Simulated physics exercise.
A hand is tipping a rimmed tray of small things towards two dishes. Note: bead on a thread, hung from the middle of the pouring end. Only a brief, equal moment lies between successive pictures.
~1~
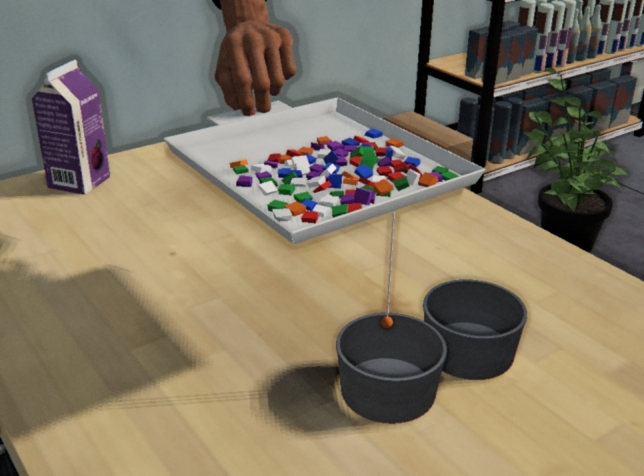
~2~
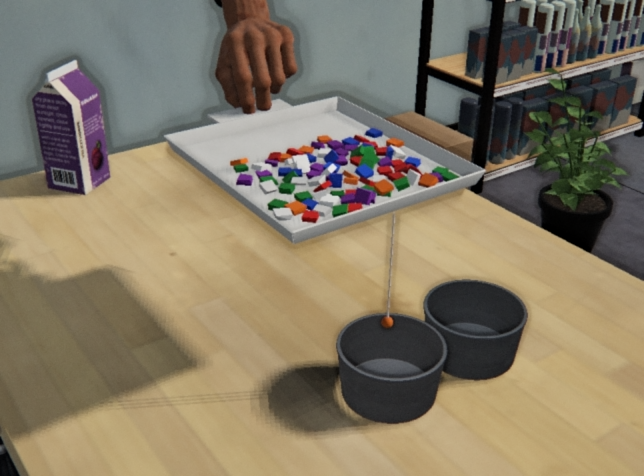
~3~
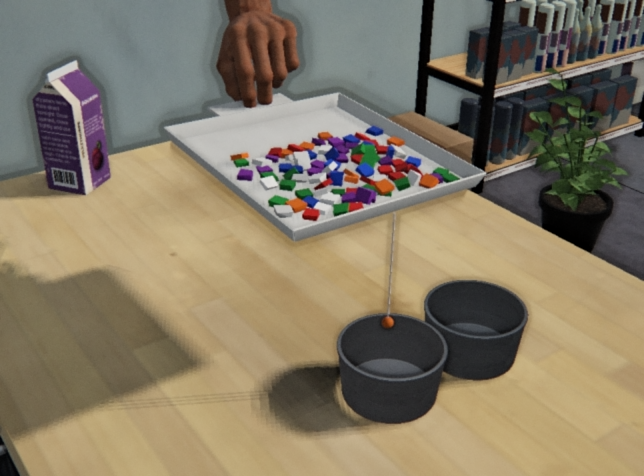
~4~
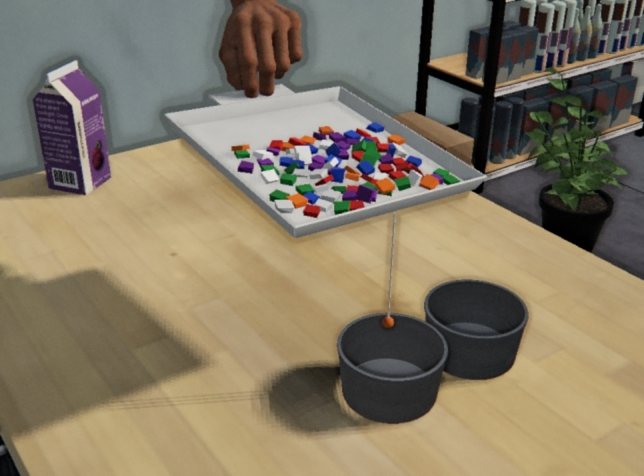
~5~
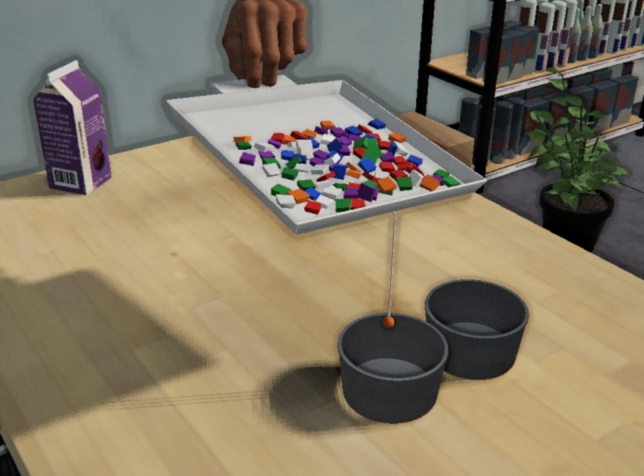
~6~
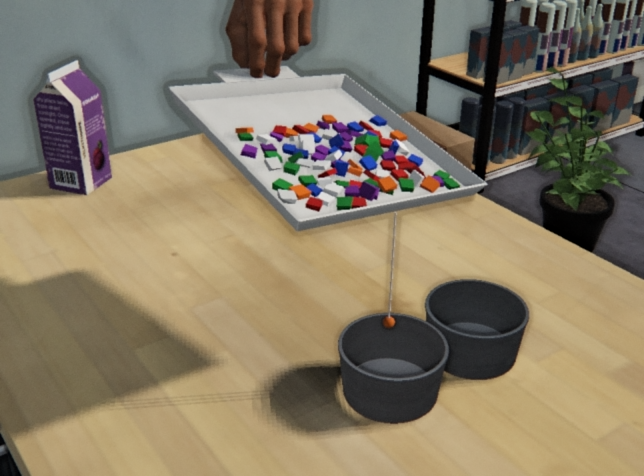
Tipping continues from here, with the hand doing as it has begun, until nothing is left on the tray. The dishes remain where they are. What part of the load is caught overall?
Catch is a majority.
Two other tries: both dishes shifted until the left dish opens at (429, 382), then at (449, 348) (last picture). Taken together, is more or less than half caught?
For the earlier try a smaller portion is kept, for the later one a smaller portion.
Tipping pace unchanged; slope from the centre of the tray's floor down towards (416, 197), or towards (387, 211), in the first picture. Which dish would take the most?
Outcome by order - one: Right side; two: Left side.
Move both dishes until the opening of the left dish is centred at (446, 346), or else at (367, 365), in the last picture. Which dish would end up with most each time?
In the first try it's the one on the left, and in the second it's the one on the right.
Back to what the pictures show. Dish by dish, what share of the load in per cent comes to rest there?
Left dish: 10 per cent; right dish: 90 per cent.
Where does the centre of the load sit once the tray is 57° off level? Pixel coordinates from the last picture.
Roughly at (406, 167).
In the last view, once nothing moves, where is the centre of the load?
The centre ends up roughly at (465, 342).
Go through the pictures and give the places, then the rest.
In the first picture, corners of the pouring end near (294, 228) and (477, 169), level; middle of the load near (334, 179), mosaic tiles; left dish near (425, 392); right dish near (509, 350); bead on its thread near (387, 322).
In the second picture, corners of the pouring end near (294, 228) and (477, 169), level; middle of the load near (334, 178).
In the third picture, corners of the pouring end near (296, 226) and (478, 172), tipped barely, lowest at the right corner; middle of the load near (335, 176).
In the fourth picture, corners of the pouring end near (297, 222) and (478, 175), tipped a little, lowest at the right corner; middle of the load near (336, 172).
In the fifth picture, corners of the pouring end near (299, 219) and (479, 178), tipped a little, lowest at the right corner; middle of the load near (337, 169).
In the sixth picture, corners of the pouring end near (301, 216) and (479, 181), tipped a little, lowest at the right corner; middle of the load near (339, 165); left dish near (427, 392); right dish near (511, 350).
Shortly afterwards, tray tipped steeply; the whole lot on the tray.
Next, tray tipped right over; only a few on the tray; a little in the left dish; the bulk in the right dish; only a few outside both; a little in the air.
Some moments later, tray tipped past a quarter turn; a little in the left dish; the bulk in the right dish; a little outside both.
In the end, tray tipped past a quarter turn; a little in the left dish; the bulk in the right dish; a little outside both.
